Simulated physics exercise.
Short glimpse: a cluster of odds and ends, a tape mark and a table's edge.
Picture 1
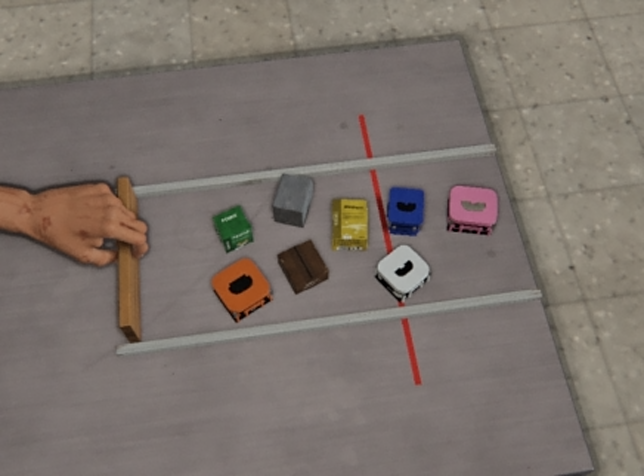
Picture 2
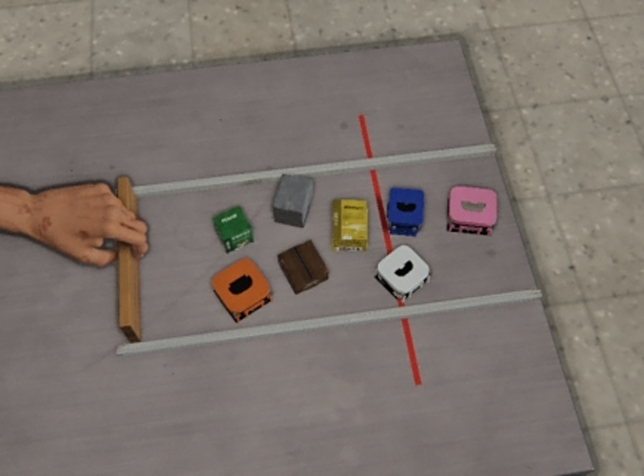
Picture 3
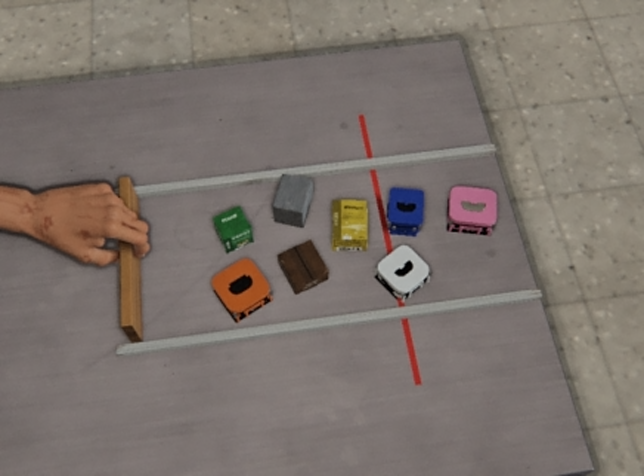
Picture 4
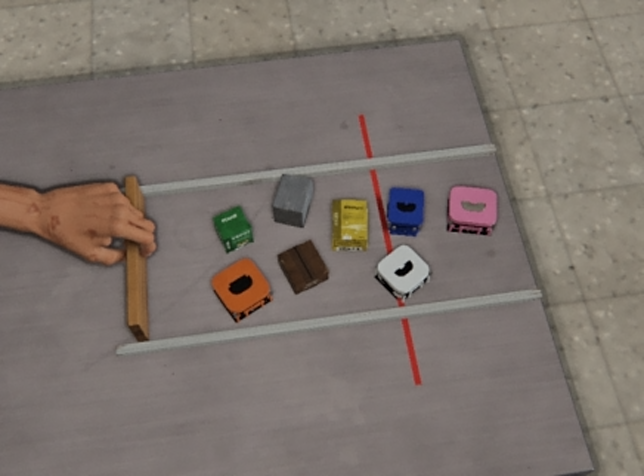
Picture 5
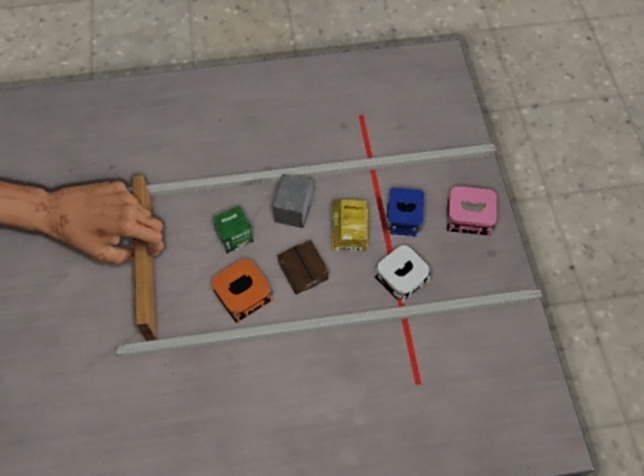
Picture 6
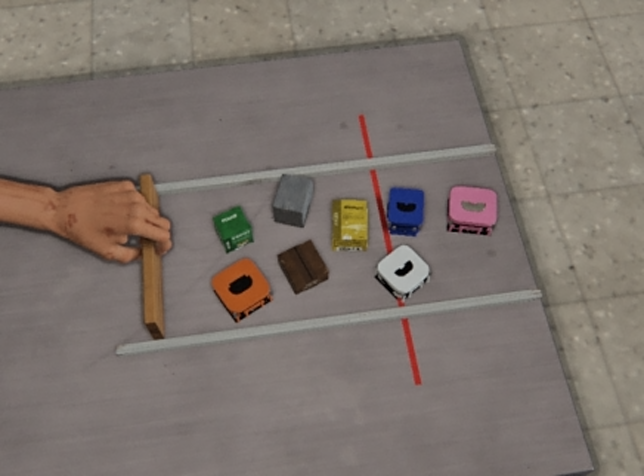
A wooden board, held upright by a hand, stayed still at first and then slid slightly right between two pale strips, while the colourful cases and blocks around the red tape line stayed put.
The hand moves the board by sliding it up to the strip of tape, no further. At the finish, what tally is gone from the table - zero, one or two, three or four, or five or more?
The tally gone is zero.
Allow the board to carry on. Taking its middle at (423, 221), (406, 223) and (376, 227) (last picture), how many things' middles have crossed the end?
First 1, next 1, last 0.
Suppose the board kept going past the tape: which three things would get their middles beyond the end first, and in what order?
Earliest first - the pink case, the blue case, the white case.
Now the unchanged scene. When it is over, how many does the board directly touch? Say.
3 of them.
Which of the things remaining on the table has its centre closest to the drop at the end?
Pink case.
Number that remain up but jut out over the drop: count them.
The tally is 1.
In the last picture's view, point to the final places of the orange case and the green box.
The orange case ends at (420, 276) and the green box at (399, 214).
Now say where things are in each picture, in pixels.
The first picture shows pink case (471, 211); blue case (405, 212); white case (402, 273); board (129, 258); tape (387, 236).
The second picture shows blue case (405, 212); green box (233, 230).
The third picture shows white case (402, 274); grey block (293, 201).
The fourth picture shows pink case (471, 211); orange case (242, 290).
The fifth picture shows blue case (405, 212); brown box (303, 267).
The sixth picture shows pink case (471, 211); blue case (405, 212); white case (402, 274); board (152, 255); tape (387, 236).
A little later, none off yet; pink case at rest near (471, 211); blue case at rest near (405, 212); white case at rest near (402, 274).
When it is over, the number that fall off is zero.
